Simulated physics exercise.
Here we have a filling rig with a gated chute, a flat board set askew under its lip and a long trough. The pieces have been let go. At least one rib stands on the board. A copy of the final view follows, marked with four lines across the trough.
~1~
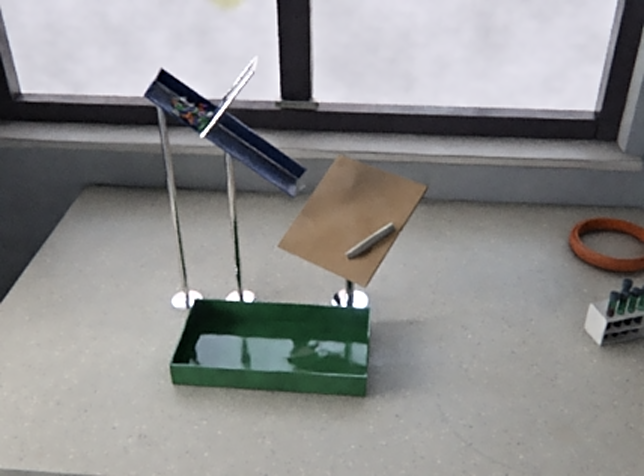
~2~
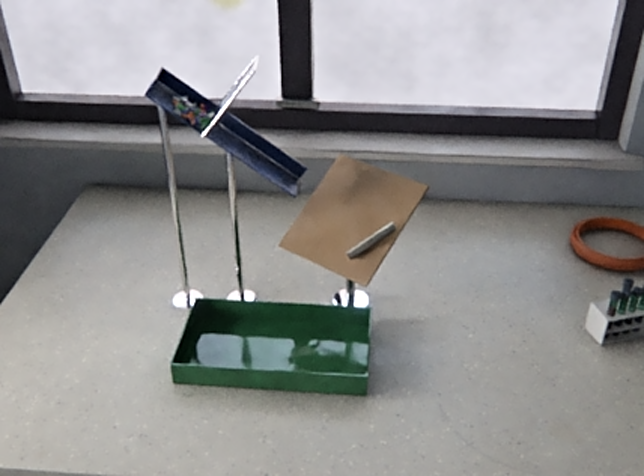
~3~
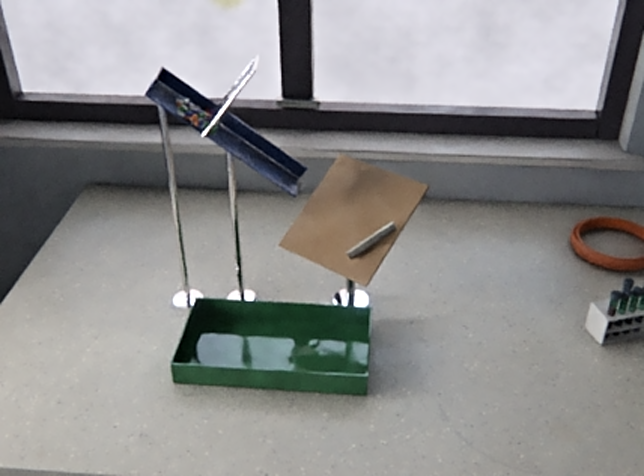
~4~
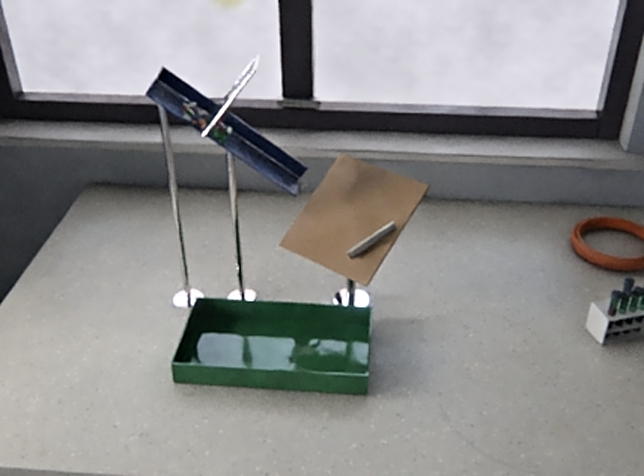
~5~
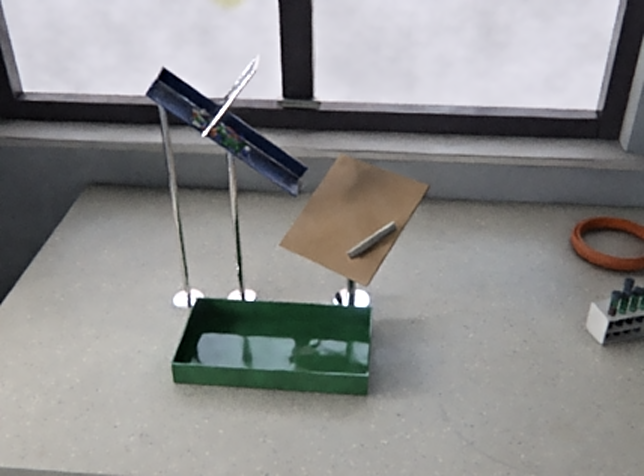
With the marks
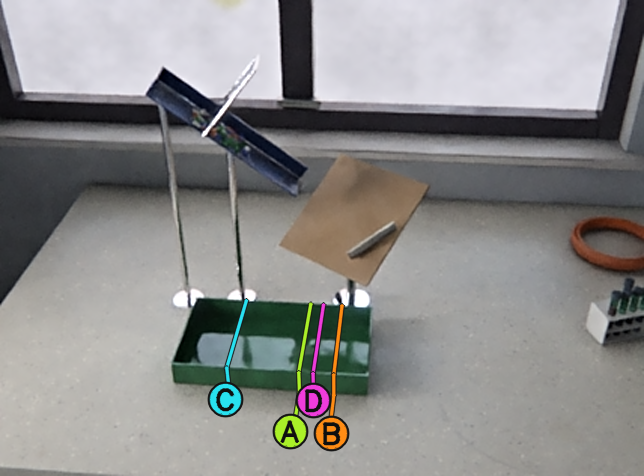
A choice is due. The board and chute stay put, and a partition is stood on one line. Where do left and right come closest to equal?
Take A.
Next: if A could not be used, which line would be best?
D.
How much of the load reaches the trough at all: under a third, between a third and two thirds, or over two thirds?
About that: Over two thirds.
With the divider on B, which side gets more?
The left side.
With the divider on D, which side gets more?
Left.
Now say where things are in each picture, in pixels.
The first picture shows load behind the gate at (196, 113), jelly beans; lip of the chute at (295, 190), sloping fairly steeply.
The second picture shows middle of the board at (352, 216), tilted fairly steeply; middle of its low edge at (320, 265); of its high edge at (383, 169).
The third picture shows front corners of the trough at (171, 363) and (367, 376), empty; front of the load at (214, 126).
The fourth picture shows middle of the load at (210, 121); its front at (228, 138), about a quarter of the way to the lip; rib from (394, 222) to (347, 253).
The fifth picture shows middle of the load at (222, 129); its front at (247, 148), about a third of the way to the lip.
On the marked copy, line A crosses the front rim at (298, 371); line B crosses the front rim at (333, 373); line C crosses the front rim at (226, 367); line D crosses the front rim at (313, 372).
Choosing A, of what is caught, about a third on the left of the divider, about two thirds on the right.
Choosing B, of what is caught, nearly all on the left of the divider, a stray few on the right.
Choosing C, of what is caught, none on the left of the divider, all on the right.
Choosing D, of what is caught, most on the left of the divider, about a quarter on the right.
